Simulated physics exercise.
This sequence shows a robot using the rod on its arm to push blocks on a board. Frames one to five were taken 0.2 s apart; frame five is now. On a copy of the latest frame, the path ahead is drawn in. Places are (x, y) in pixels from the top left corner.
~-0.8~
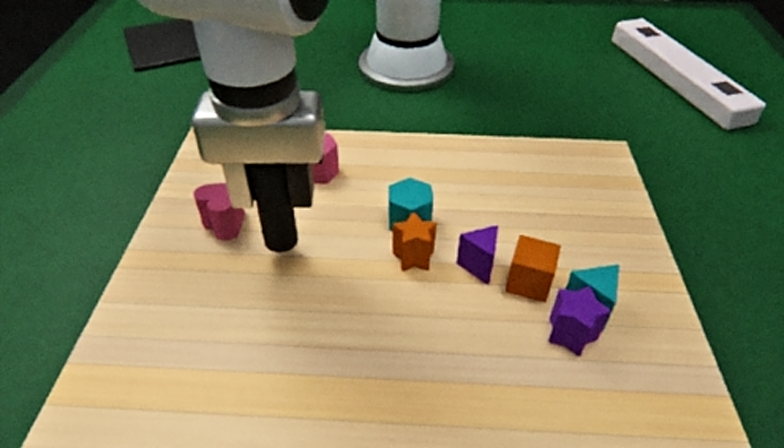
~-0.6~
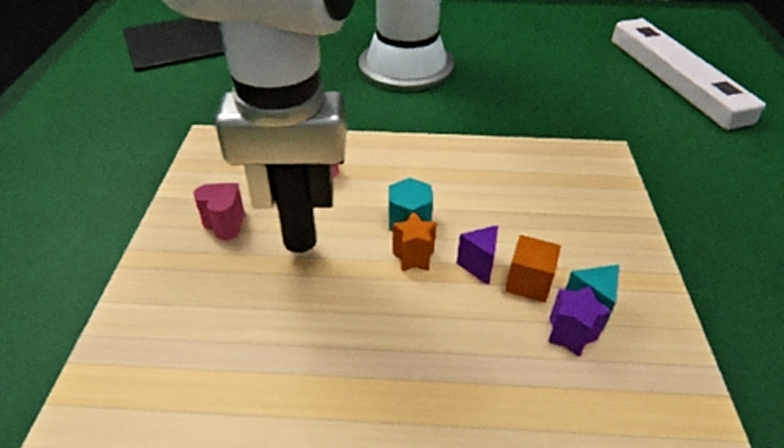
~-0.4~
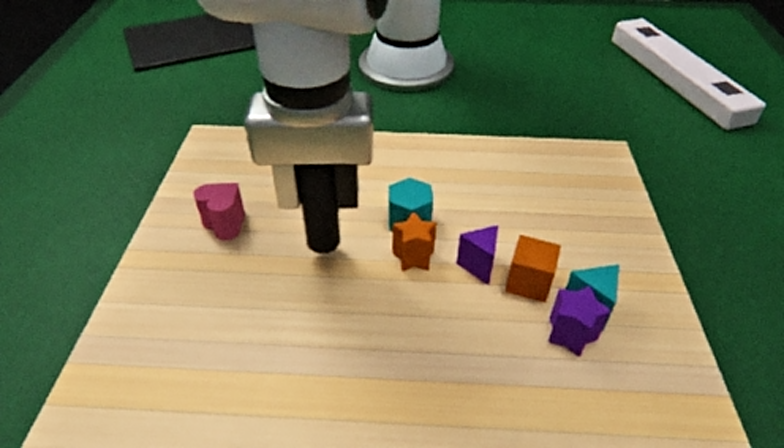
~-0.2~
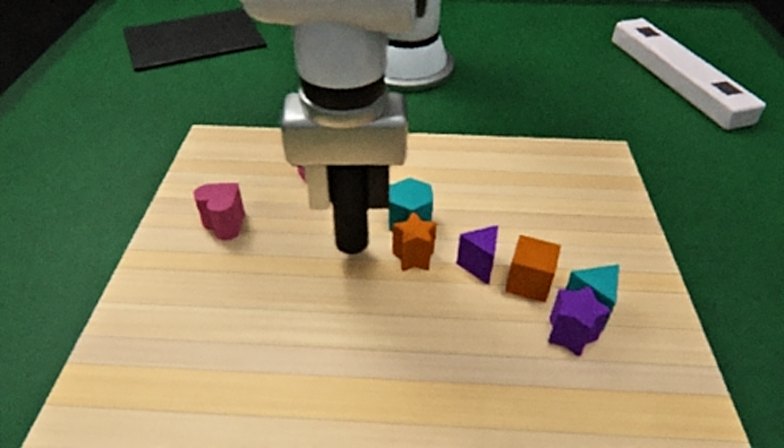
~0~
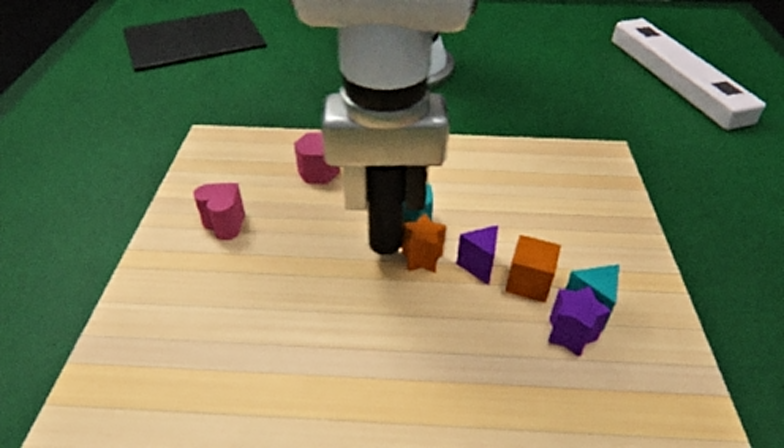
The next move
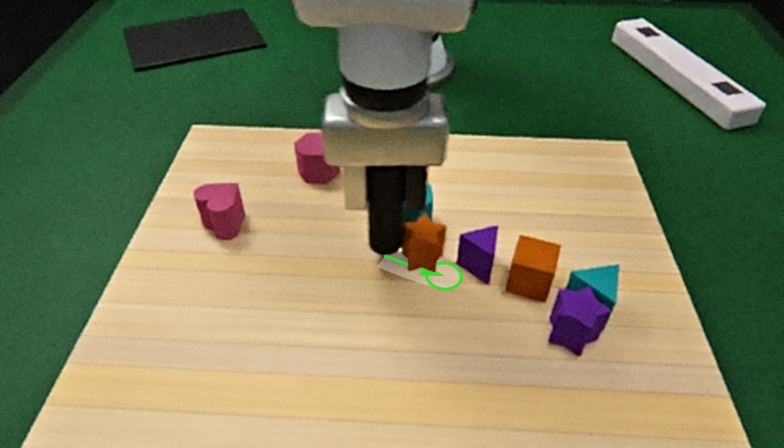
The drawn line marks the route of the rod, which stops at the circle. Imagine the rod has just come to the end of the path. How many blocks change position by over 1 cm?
It's going to be two.
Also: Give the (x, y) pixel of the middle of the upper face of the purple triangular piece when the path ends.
Its top centre lands on (505, 236).
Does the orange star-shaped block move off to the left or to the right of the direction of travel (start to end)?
It's set to shift left.
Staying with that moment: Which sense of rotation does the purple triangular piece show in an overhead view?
From above, it looks like the purple triangular piece goes clockwise.
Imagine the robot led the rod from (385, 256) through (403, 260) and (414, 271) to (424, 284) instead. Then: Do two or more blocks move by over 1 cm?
My answer is no.
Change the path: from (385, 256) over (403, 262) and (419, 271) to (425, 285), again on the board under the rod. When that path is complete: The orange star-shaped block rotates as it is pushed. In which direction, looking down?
Anticlockwise, looking down.
The drawn path runs from (385, 256) through (414, 267) to (444, 276).
What follows on the original path. Halfway along, rod (415, 254); orange star-shaped block (447, 231).
At the end, rod (445, 263); turquoise hexagonal block not moved; orange star-shaped block (468, 229), turned 35° anticlockwise; purple triangular piece (505, 236), turned 25° clockwise.
